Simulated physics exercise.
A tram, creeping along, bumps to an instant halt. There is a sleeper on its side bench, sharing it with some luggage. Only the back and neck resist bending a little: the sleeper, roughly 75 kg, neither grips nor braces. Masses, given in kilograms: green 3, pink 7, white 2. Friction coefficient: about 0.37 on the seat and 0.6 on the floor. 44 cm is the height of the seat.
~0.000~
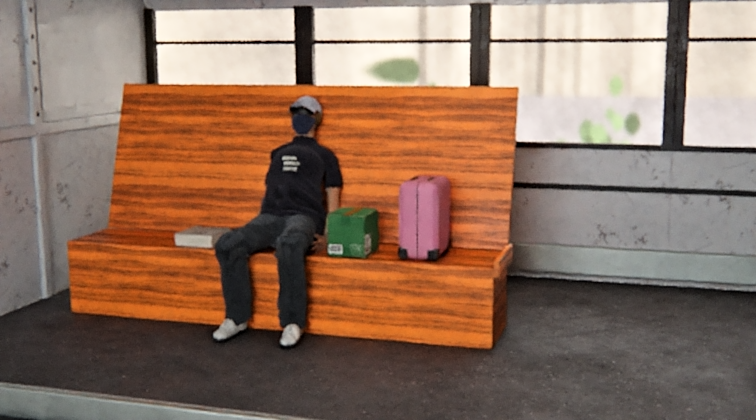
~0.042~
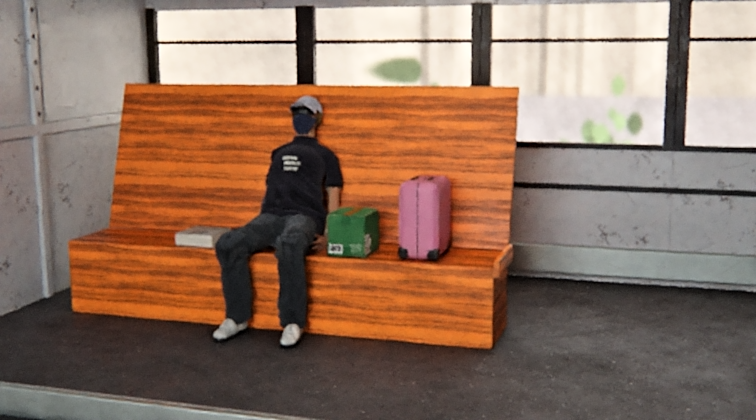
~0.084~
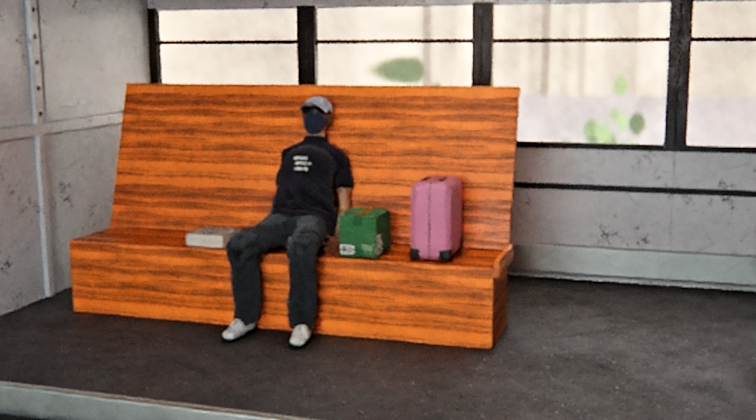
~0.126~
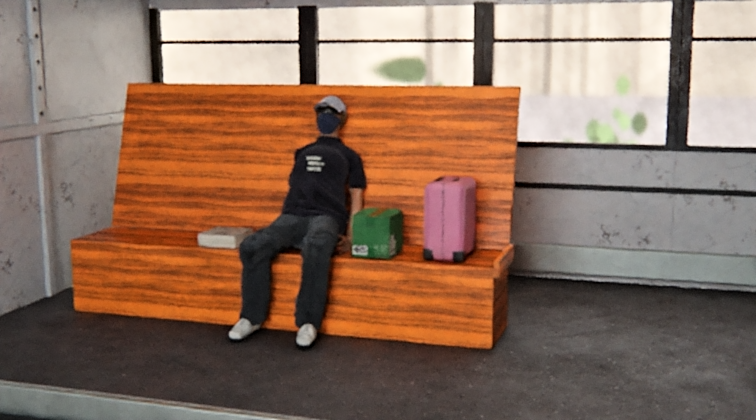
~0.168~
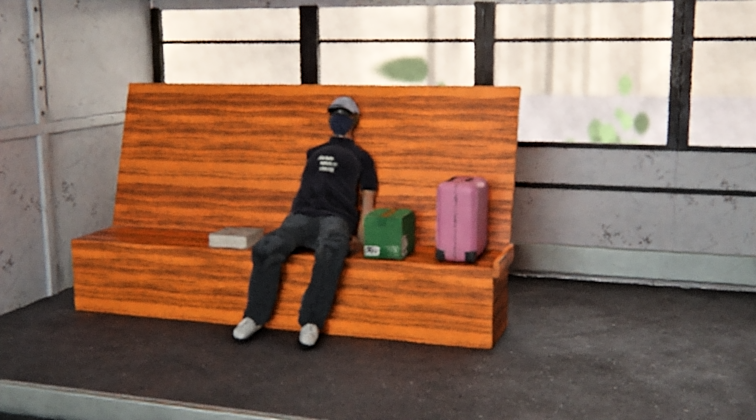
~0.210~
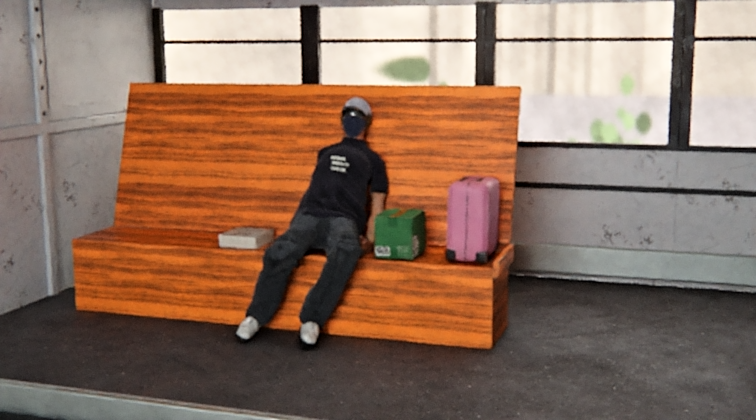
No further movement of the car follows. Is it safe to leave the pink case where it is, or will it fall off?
It falls off.
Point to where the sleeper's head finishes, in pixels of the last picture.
I'd expect it close to pixel (487, 242).
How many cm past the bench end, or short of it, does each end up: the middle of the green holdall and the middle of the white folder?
So the green holdall stops 20 cm short, while the white folder stops 120 cm short.
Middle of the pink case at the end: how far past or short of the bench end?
Some 30 cm past it.
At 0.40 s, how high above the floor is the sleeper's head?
About 110 cm above the floor.
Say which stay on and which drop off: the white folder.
At the end the white folder has held on.
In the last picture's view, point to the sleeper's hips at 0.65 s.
It would be at about (360, 223) then.
After 0.40 s the pink case is 4 cm short of the bench end, tilted 25°, near (496, 216) in the last picture's view; the sleeper's hips 60 cm above the ground.
After 0.65 s the pink case is 5 cm past the bench end, tilted 50°, near (511, 220) in the last picture's view; the sleeper's hips 60 cm above the ground.
After 1.05 s the pink case is 32 cm past the bench end, tilted 175°, near (559, 306) in the last picture's view; the sleeper's hips 62 cm above the ground.
Final state at 2.2 s, green holdall drops off; pink case drops off; white folder stays on; sleeper's hips keep to the seat.
